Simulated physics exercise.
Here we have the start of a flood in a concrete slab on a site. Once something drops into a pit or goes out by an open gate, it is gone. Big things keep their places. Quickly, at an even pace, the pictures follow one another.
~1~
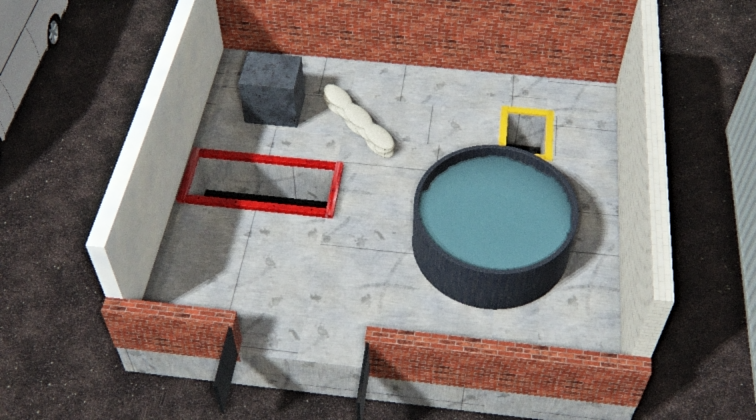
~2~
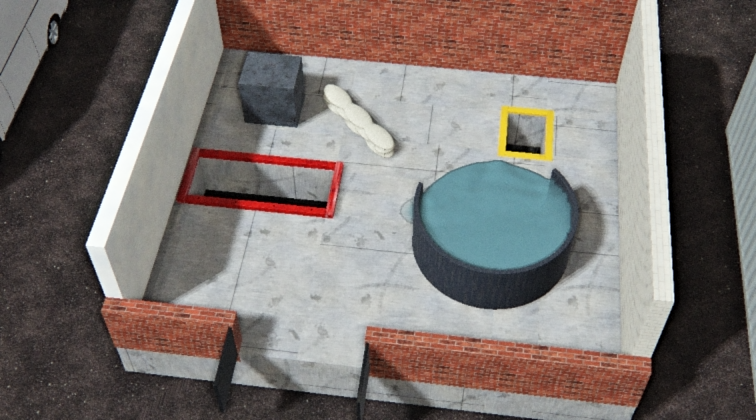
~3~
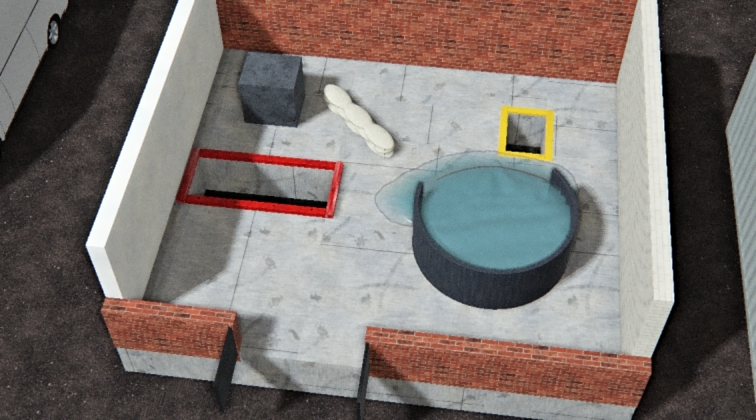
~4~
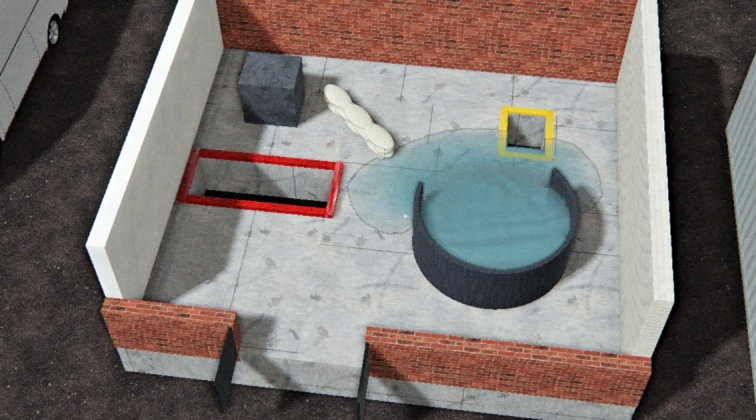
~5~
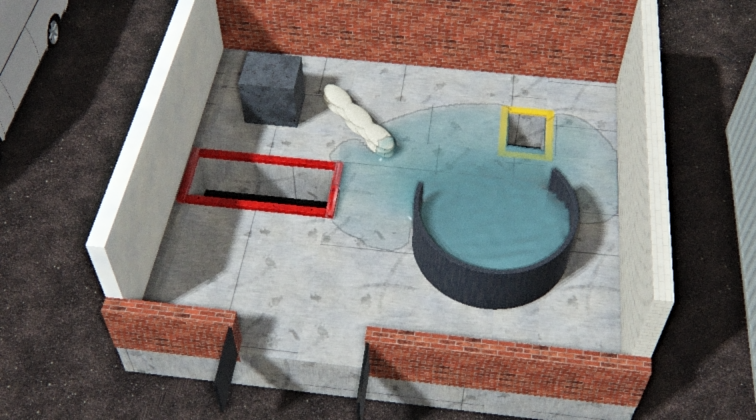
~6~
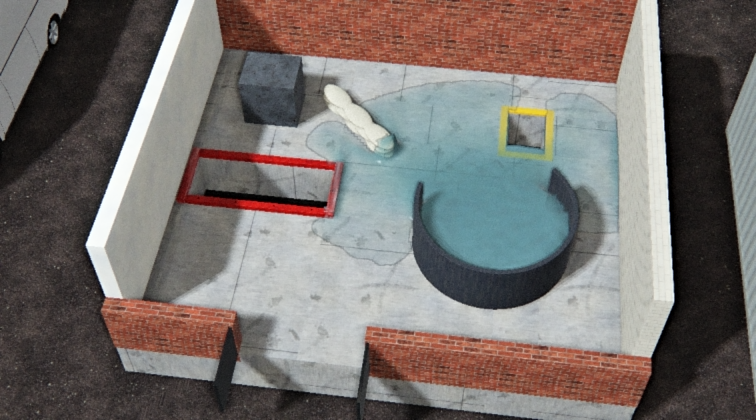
Water pouring from the far side of a round dark tank, spreading across a concrete slab around a yellow-framed pit and reaching a pale lumpy object.
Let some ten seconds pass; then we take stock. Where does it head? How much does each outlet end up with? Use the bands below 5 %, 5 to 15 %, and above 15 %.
Once it settles, the gate ends up with below 5 %, the yellow pit ends up with above 15 %, the red pit ends up with 5 to 15 %.
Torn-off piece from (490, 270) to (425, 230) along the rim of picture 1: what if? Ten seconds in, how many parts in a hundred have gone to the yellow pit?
The yellow pit takes 4 per cent.
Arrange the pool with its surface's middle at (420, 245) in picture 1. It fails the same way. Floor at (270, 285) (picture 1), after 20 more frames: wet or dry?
Looking at that spot, it would be left untouched.
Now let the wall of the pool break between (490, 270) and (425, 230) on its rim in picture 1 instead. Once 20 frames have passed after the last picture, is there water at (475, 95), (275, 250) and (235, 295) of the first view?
Note, points one to three: Unreached / reached and soaked / reached and soaked.
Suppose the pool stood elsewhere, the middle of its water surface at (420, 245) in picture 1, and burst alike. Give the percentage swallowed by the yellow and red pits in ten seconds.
Approximate tally in per cent: Yellow pit 20, red pit 15.
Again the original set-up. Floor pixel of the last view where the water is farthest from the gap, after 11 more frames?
Somewhere near (224, 51).
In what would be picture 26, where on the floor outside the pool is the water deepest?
I'd point to about (224, 51).
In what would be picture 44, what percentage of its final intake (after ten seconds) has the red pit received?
I'd put it at about 85 per cent.
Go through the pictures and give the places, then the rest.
The first picture shows the round tank at (495, 209) is whole and still.
In the second picture, water pours out on the round tank's far side and has run to a hidden place.
In the third picture, the front is at (382, 203), out from the gap on the round tank's far side.
In the fourth picture, the front is at (355, 185), out from the gap on the round tank's far side.
In the fifth picture, water pours out on the round tank's far side and has run to (616, 157).
In the sixth picture, water pours out on the round tank's far side and has run to (317, 134).
A moment on, water covers 45 % of the floor; the gate 0 %, the yellow pit 8 %, the red pit 1 %.
Next, water covers 50 % of the floor; the gate 0 %, the yellow pit 14 %, the red pit 2 %.
Then, water covers 55 % of the floor; the gate 0 %, the yellow pit 21 %, the red pit 2 %.
Later, water covers 75 % of the floor; the gate 0 %, the yellow pit 28 %, the red pit 8 %.
In the end, water covers 90 % of the floor; the gate 2 %, the yellow pit 34 %, the red pit 10 %.
